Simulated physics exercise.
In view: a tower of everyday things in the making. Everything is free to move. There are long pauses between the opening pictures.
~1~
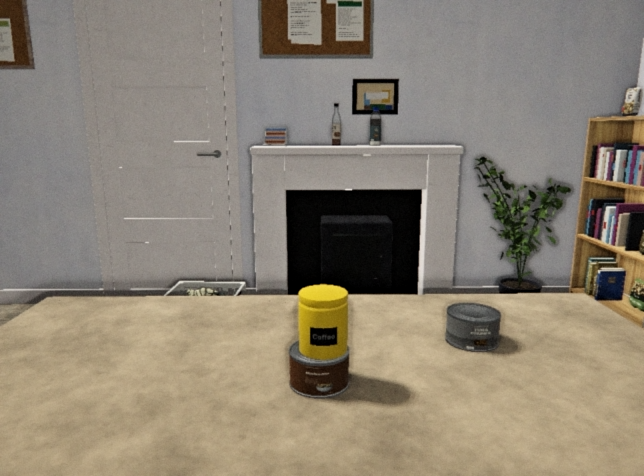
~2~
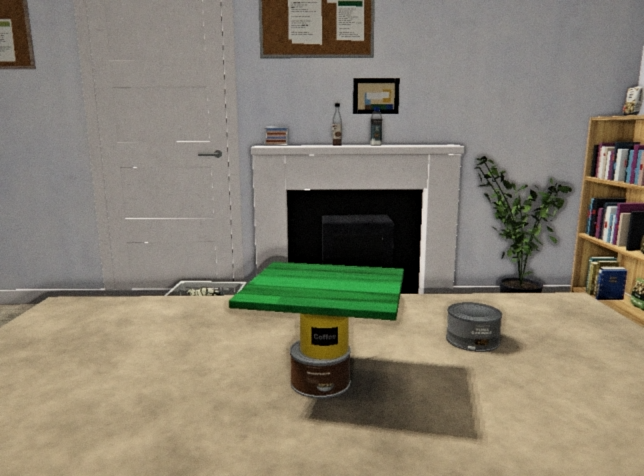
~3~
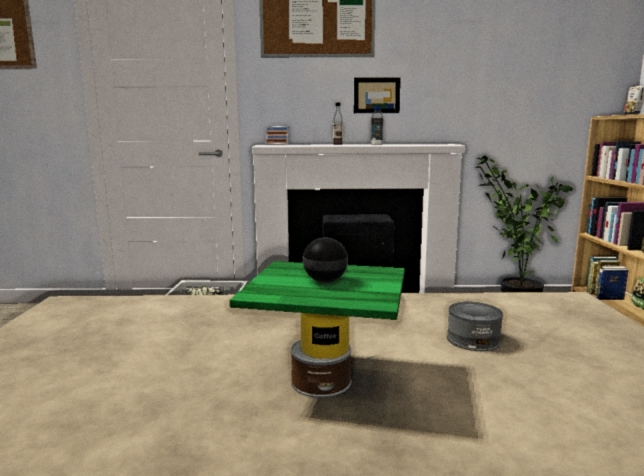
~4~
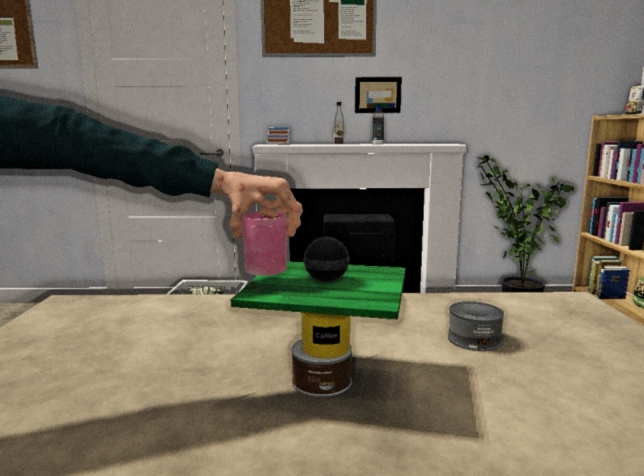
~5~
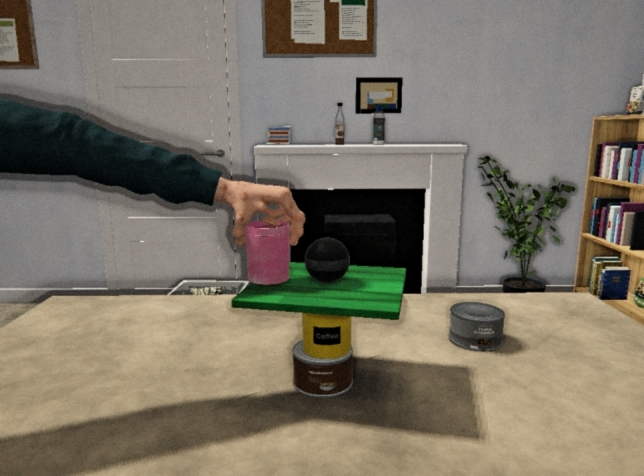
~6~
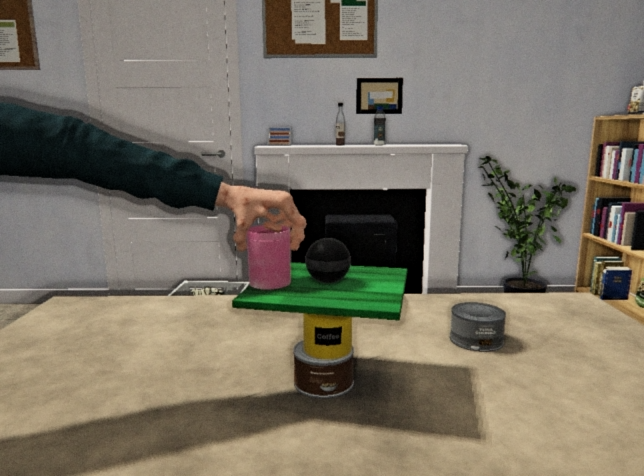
A green board and black ball appear atop stacked containers, then a hand lowers a pink cup onto the board's left side.
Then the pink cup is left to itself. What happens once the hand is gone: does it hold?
Here the pile keeps its balance.
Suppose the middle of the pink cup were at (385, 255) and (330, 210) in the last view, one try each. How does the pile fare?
In the first case it holds; in the second case it gives way.
Then, 0.30 s later than the last frame, all is still.
Then, 0.70 s later than the last frame, pink cup resting near (269, 257).
When it is over, all 6 as before. End places, in pixels of the last picture, pink cup near (269, 257). The pile stays up.
